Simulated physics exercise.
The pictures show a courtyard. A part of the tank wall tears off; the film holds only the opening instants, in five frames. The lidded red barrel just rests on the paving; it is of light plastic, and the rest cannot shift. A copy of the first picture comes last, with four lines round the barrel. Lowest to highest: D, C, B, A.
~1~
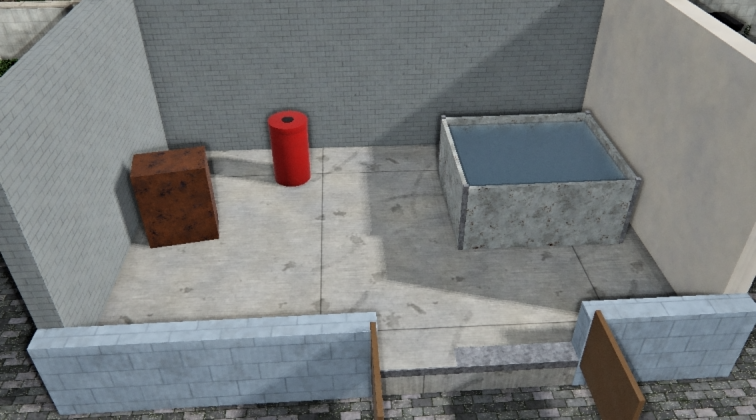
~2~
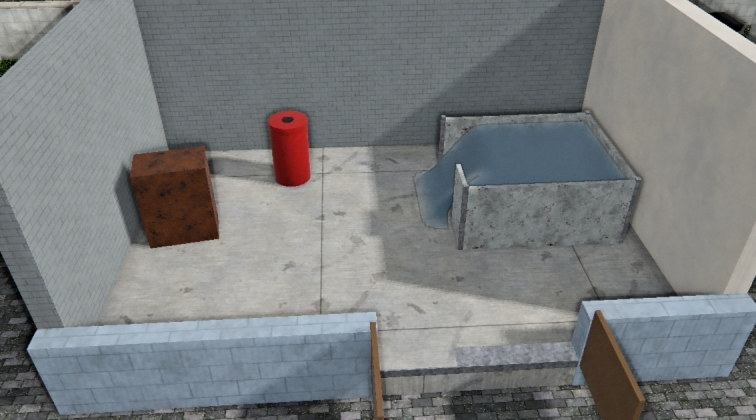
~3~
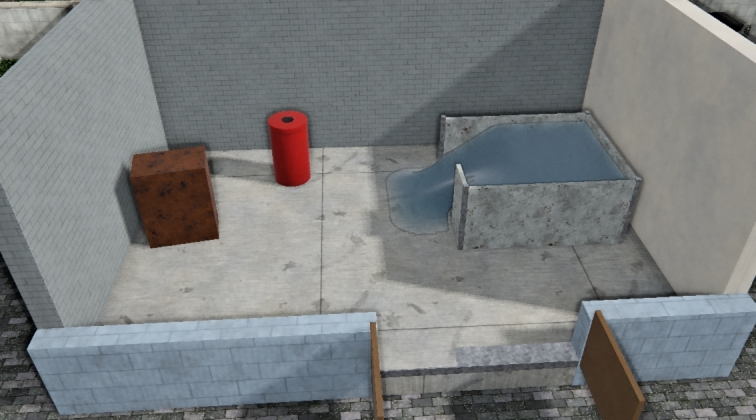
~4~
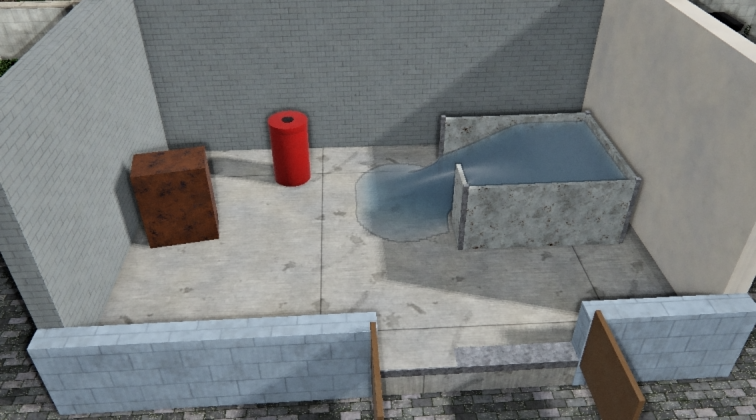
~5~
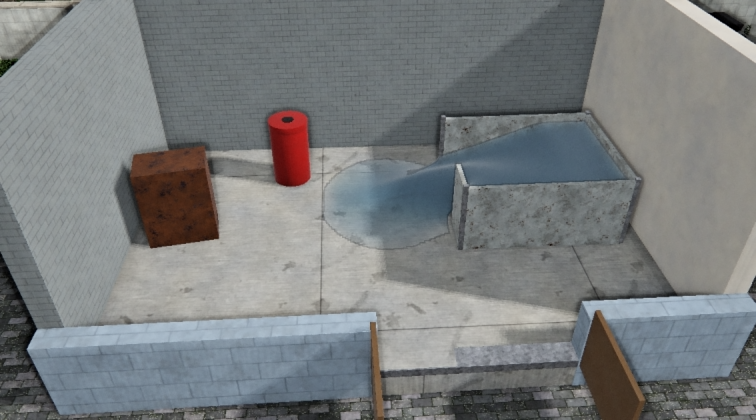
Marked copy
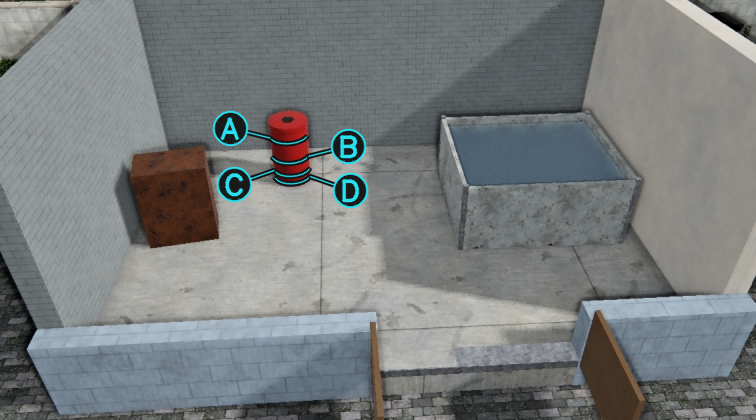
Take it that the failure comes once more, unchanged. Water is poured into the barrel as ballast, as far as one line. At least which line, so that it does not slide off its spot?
I would pick line A.
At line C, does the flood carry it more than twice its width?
Yes, it does.
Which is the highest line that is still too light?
The answer is B.
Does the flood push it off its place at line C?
Yes, that goes wrong.
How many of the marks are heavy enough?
One.
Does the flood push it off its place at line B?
Yes, it does.
On the marked copy, A at (287, 143); B at (289, 163); C at (291, 176); D at (292, 183); from the bottom up D, C, B, A.
With A, it does not move.
With B, it is pushed about its own width away.
With C, it is pushed about 3 times its own width away.
With D, it is washed out through the gate.
